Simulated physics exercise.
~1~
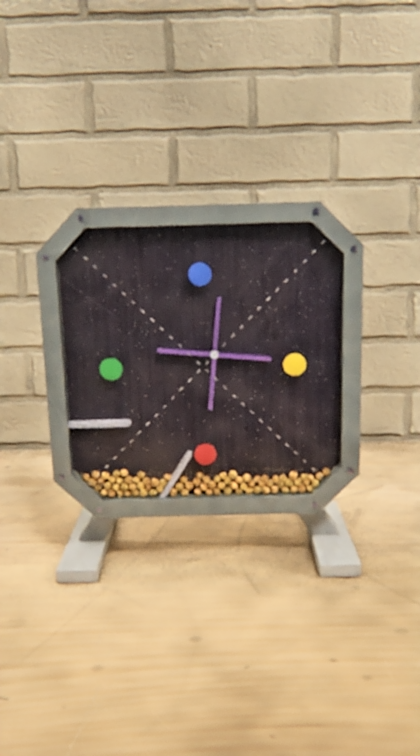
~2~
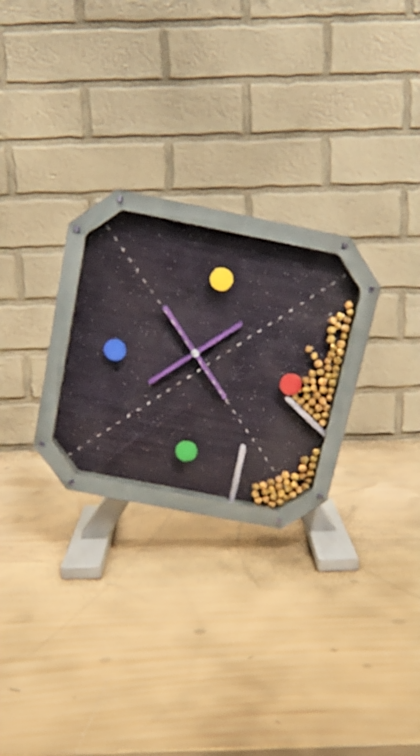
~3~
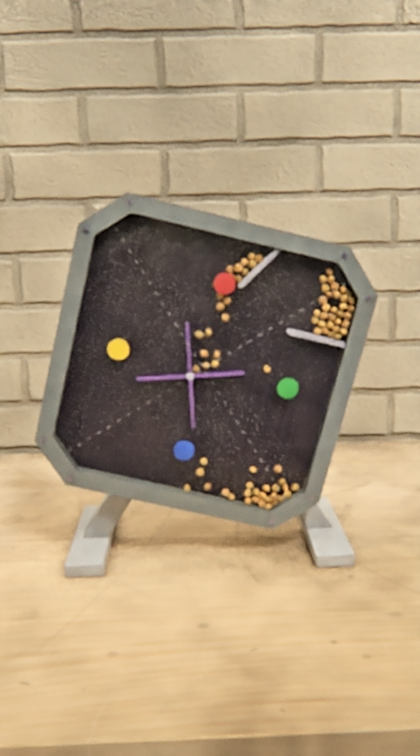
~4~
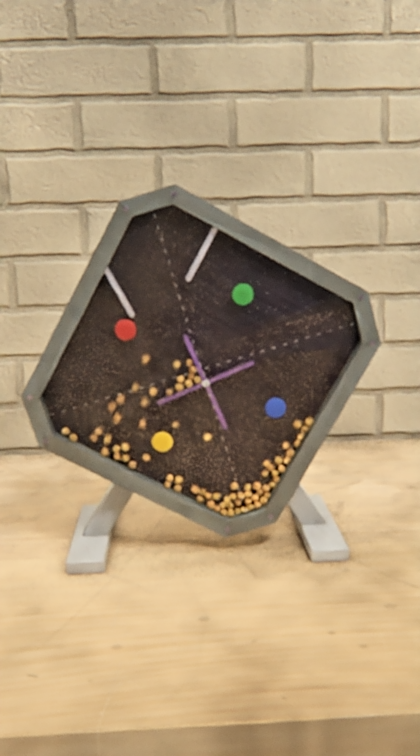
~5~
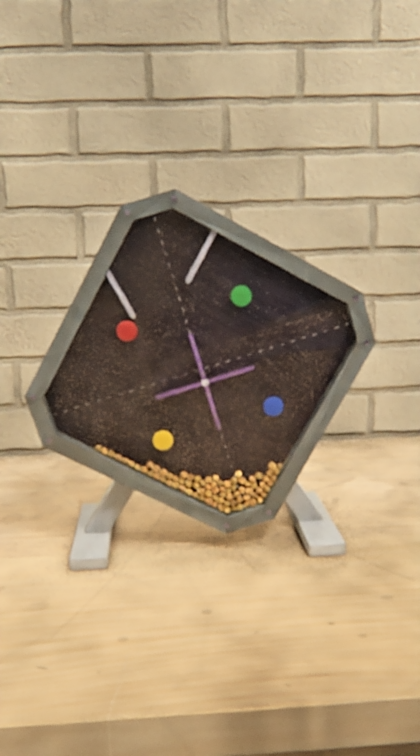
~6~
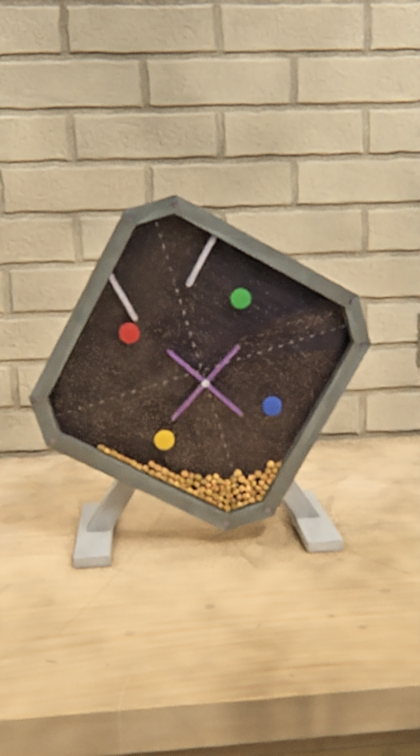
A grey, eight-sided case with a dark face stands upright on two feet on a pale wooden table before a cream brick wall, seen from the front as the view drifts slightly. Small golden-tan beads line its bottom, with red there, blue on top, green left, yellow right and a purple cross in the middle. The case turns anticlockwise, carrying the beads up the right side. As it continues, they spill past the cross and dots toward the bottom. It stops tilted, and the beads settle in the lower corner, mostly in yellow's wedge and the rest in blue's, while the cross still turns.
